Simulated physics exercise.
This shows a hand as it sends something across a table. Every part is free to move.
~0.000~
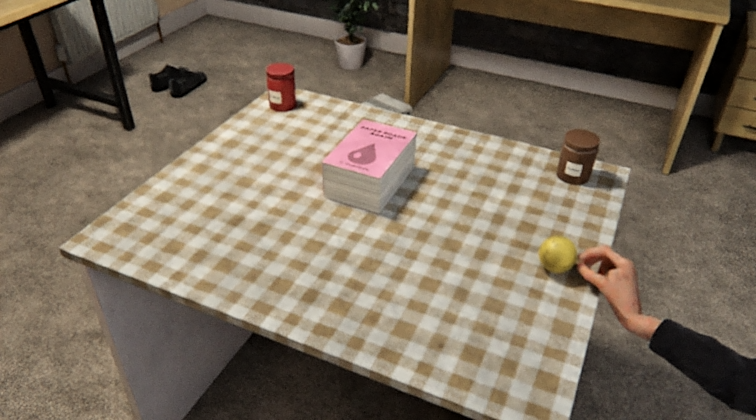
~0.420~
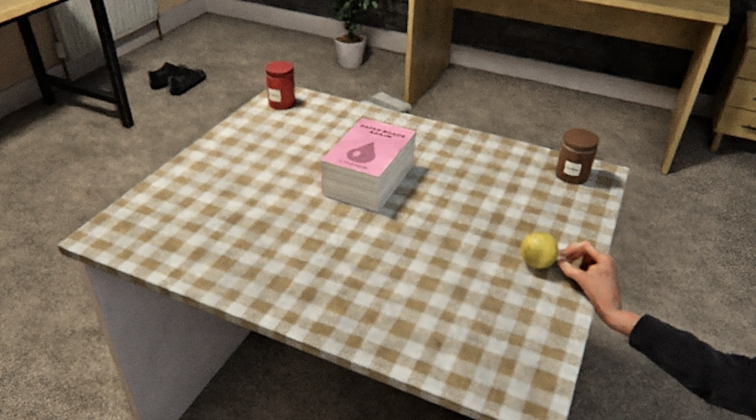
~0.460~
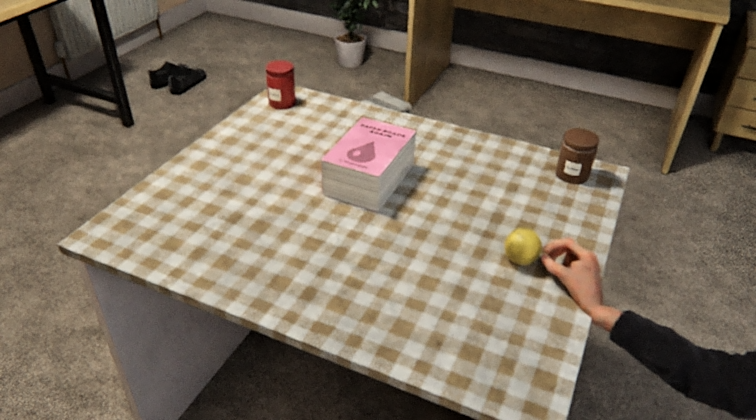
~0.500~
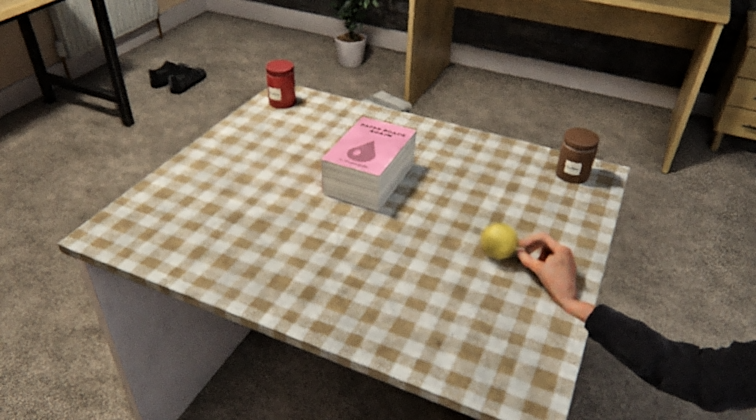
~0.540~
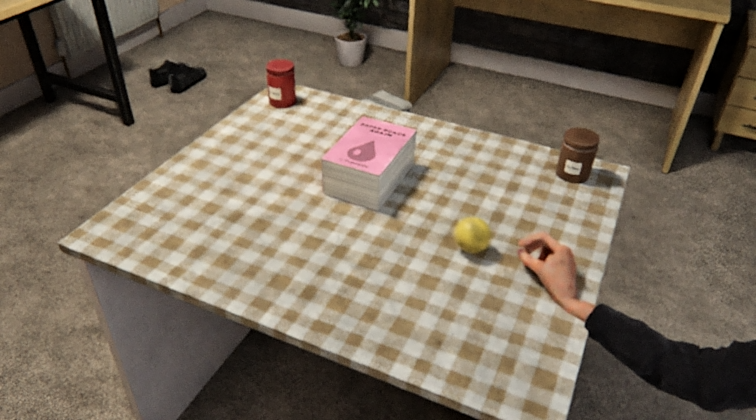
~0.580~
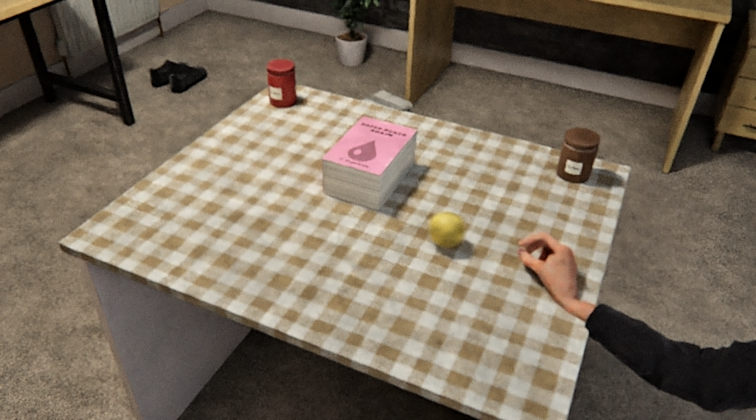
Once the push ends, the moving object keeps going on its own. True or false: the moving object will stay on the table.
False.
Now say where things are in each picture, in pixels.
The first frame shows under the hand; yellow ball (558, 255).
The second frame shows under the hand; yellow ball (539, 250).
The third frame shows under the hand; yellow ball (523, 247).
The fourth frame shows yellow ball (499, 241).
The fifth frame shows yellow ball (473, 235) displaced about its own width.
The sixth frame shows yellow ball (447, 230) displaced about its own width.
Around 0.78 s, yellow ball displaced well along near (327, 204).
Around 1.08 s, yellow ball displaced well along near (172, 172).
Around 1.28 s, yellow ball now off the table.
Around 1.58 s, things are still on the move.
Finally (1.7 s), off the table, yellow ball.
